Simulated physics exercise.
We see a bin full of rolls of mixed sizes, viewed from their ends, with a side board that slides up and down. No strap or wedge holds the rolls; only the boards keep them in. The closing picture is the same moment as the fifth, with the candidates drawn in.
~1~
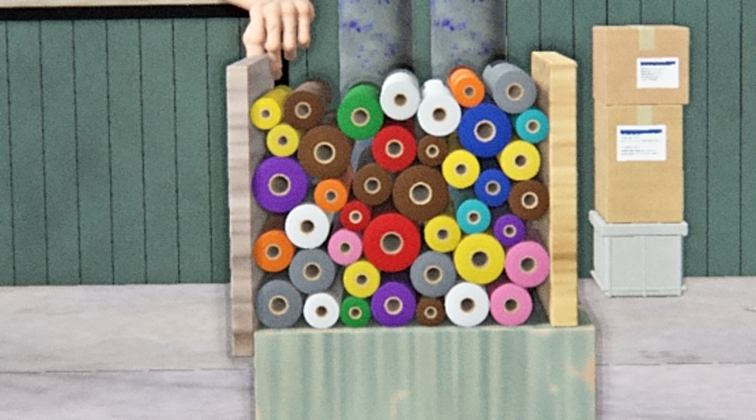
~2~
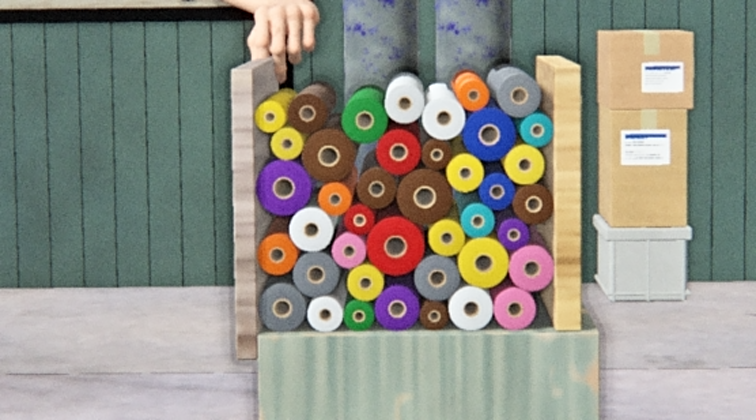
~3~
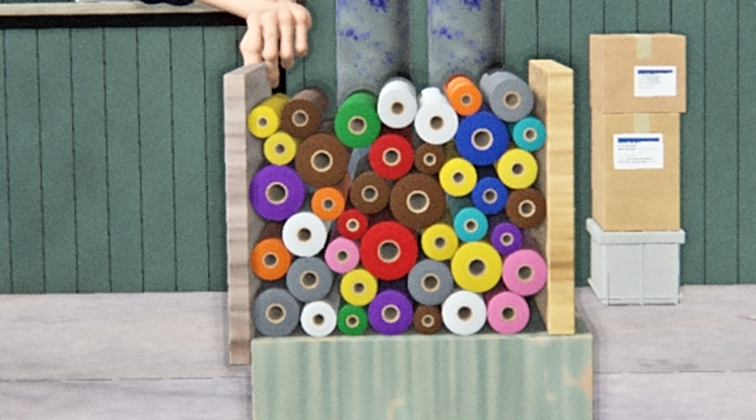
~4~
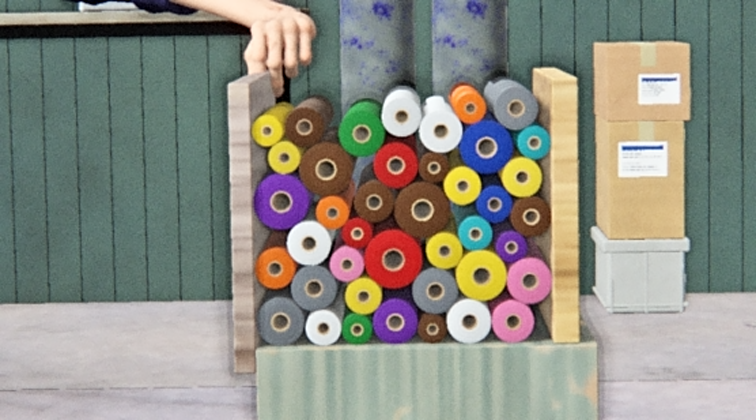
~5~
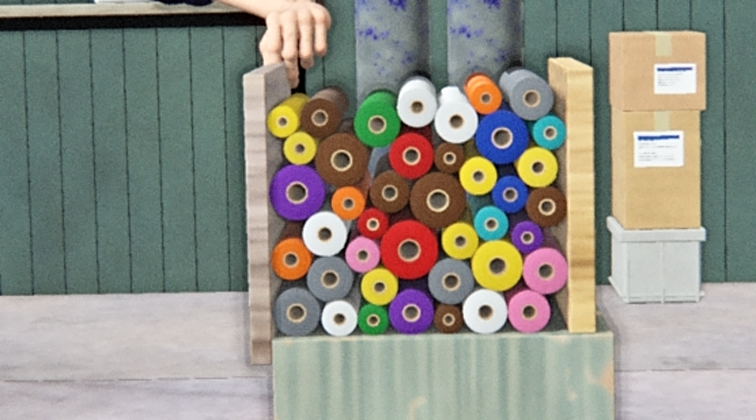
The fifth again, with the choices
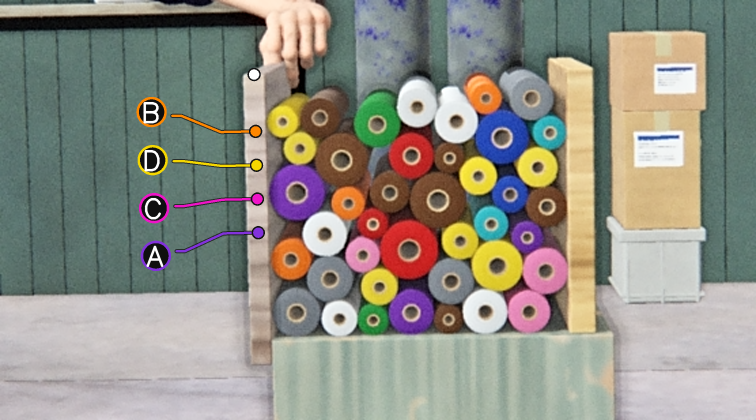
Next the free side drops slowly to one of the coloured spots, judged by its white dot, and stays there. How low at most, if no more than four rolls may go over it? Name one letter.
It can be let down to A.
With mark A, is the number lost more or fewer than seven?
It loses fewer than seven.
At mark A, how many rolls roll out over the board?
The count is three.
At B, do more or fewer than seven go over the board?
At B, fewer than seven.
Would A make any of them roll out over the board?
At A: Yes.
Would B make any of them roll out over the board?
No.
On the marked copy, A at (259, 233); B at (256, 131); C at (258, 199); D at (257, 165); the white dot at (255, 74).
With A. Early on, top of the board (268, 146).
Further on, top of the board (270, 229).
At the end, top of the board (270, 232), three out over the board.
As for the rest, B none out over the board; C two out over the board; D none out over the board.
